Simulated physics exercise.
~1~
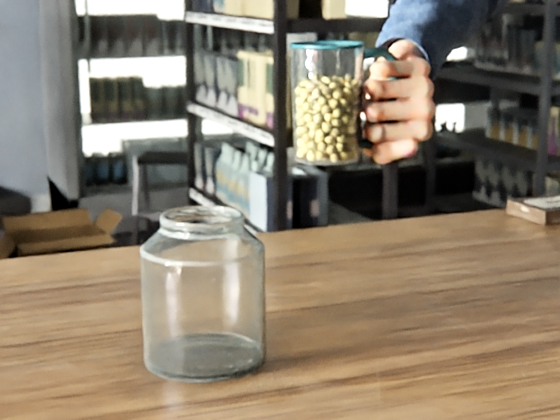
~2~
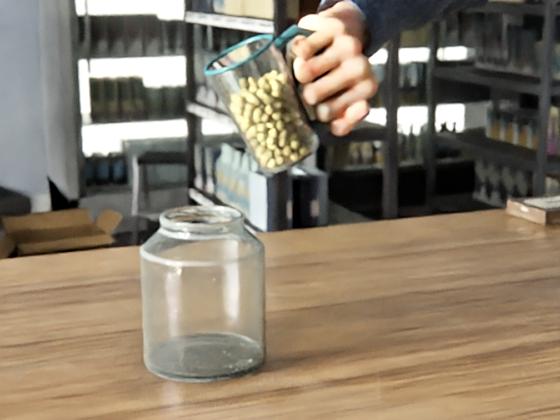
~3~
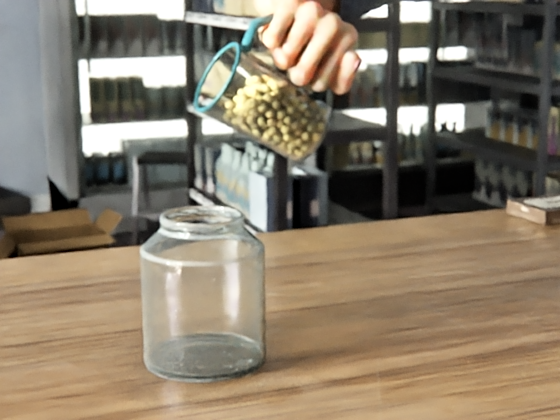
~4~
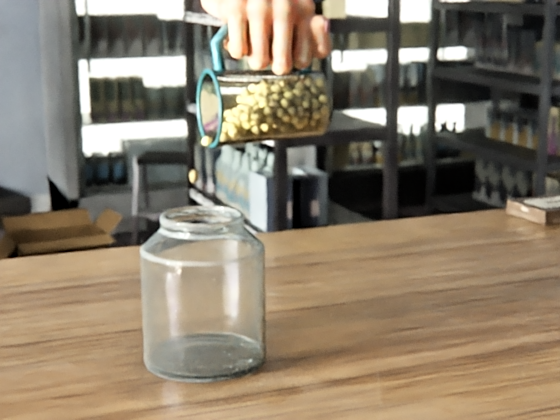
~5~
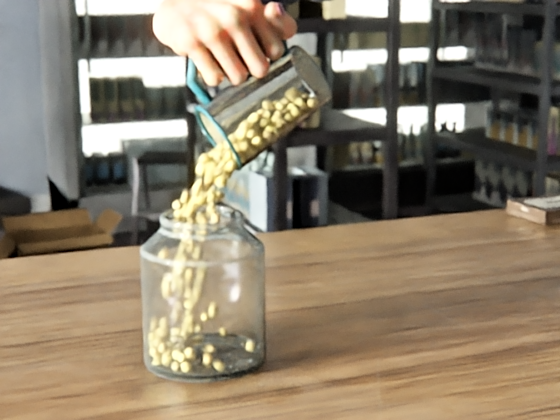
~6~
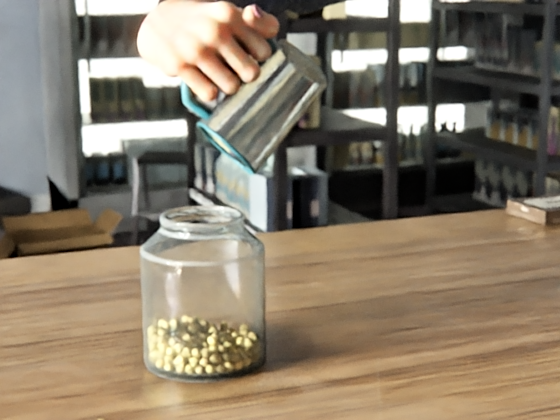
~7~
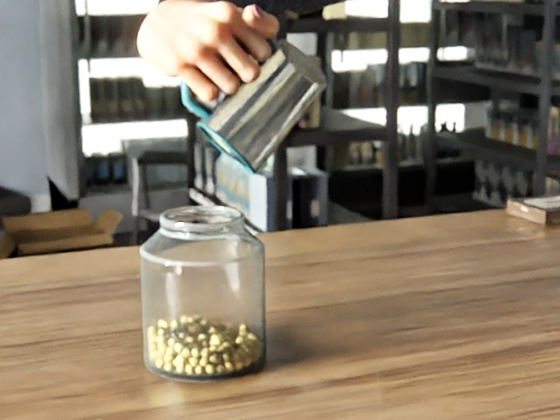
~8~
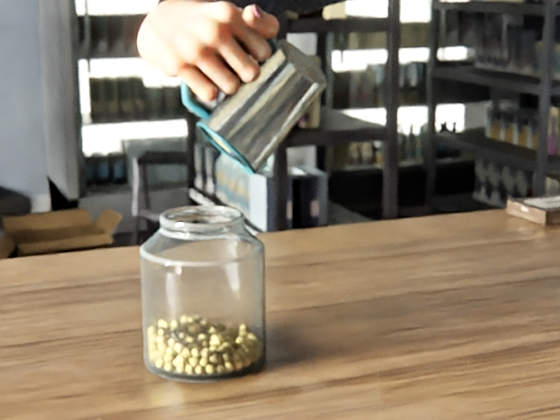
In a room lined with dark shelves of goods, a still camera looks across a wooden table at an empty clear glass jar standing left of centre. Above and behind it, a hand holds a glass cup with a teal rim and handle, nearly full of pale yellow-green beans. The hand moves the cup left and tips it onto its side. As it tilts further, the beans stream through the jar's opening and scatter across the bottom. The cup empties and stays tipped above the jar, while the beans rest in a low heap inside, with none visible on the table.
